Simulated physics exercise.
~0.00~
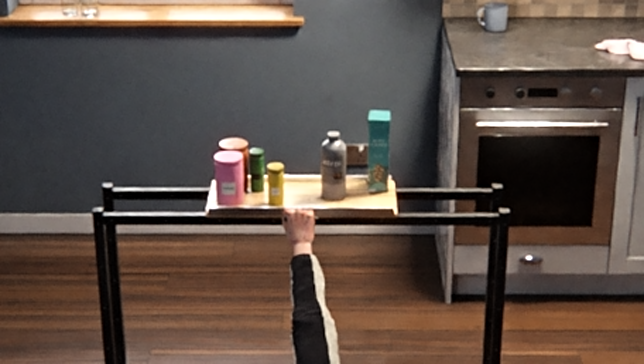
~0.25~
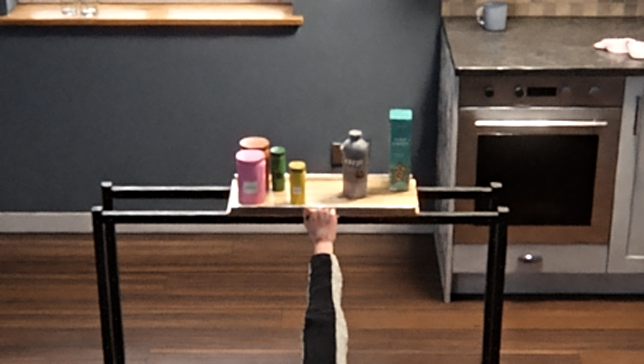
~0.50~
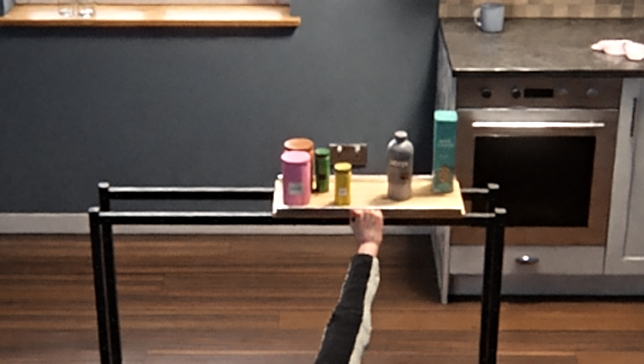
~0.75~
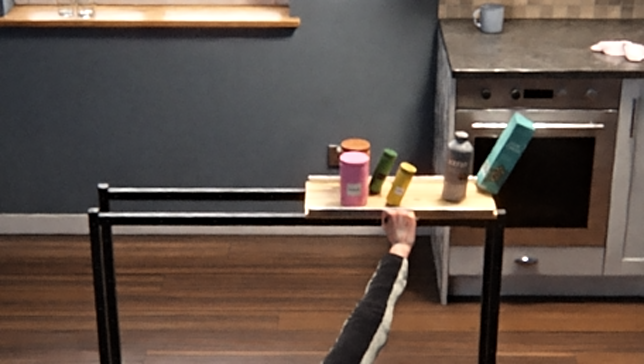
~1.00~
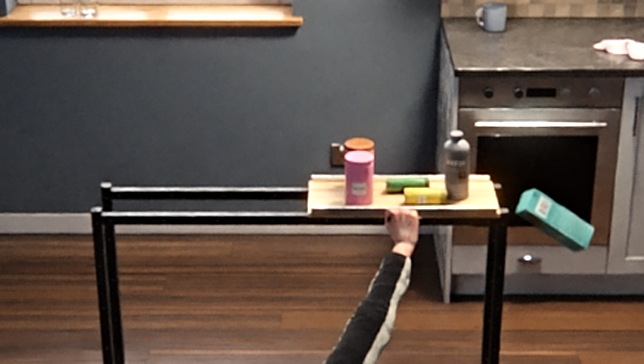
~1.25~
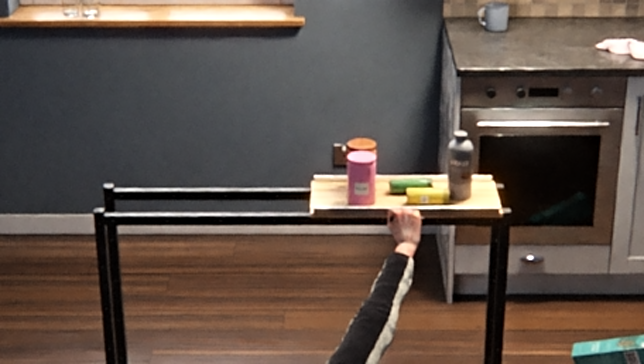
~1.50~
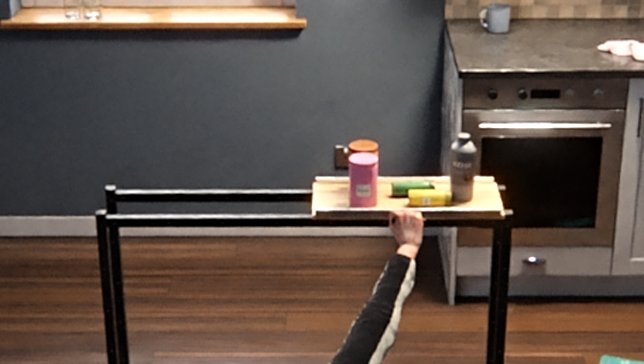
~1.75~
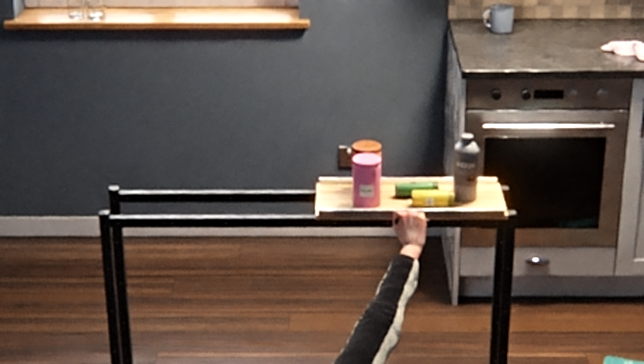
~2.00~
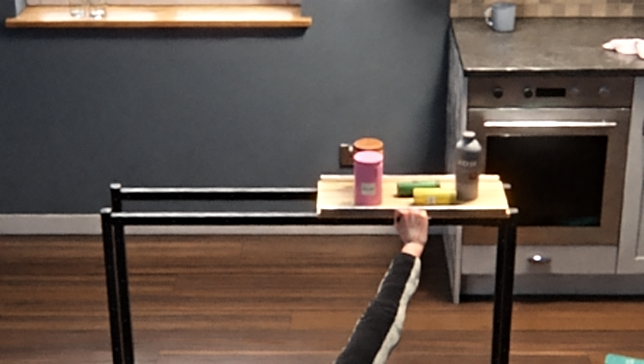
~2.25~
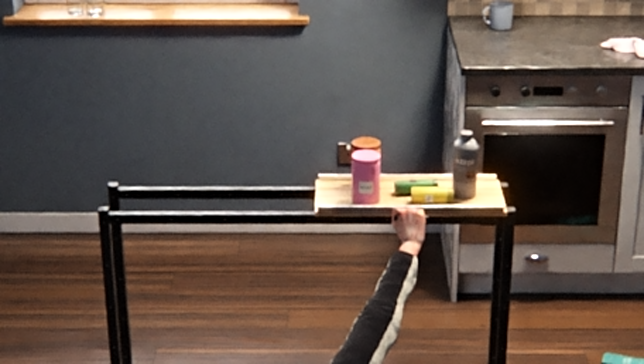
A light wooden tray slides along a black rail frame in a kitchen with a dark wall, seen from in front, with an oven at right, as a hand below pushes it rightward. On it stand pink and orange jars at left, small green and yellow shakers, a grey bottle, and a tall turquoise carton at the right end. The tray halts at the right end of the rails, and the carton and both shakers tip rightward. The shakers fall onto their sides on the tray, while the carton tumbles off and drops to the floor. The jars and bottle stay upright, the hand still at the tray.
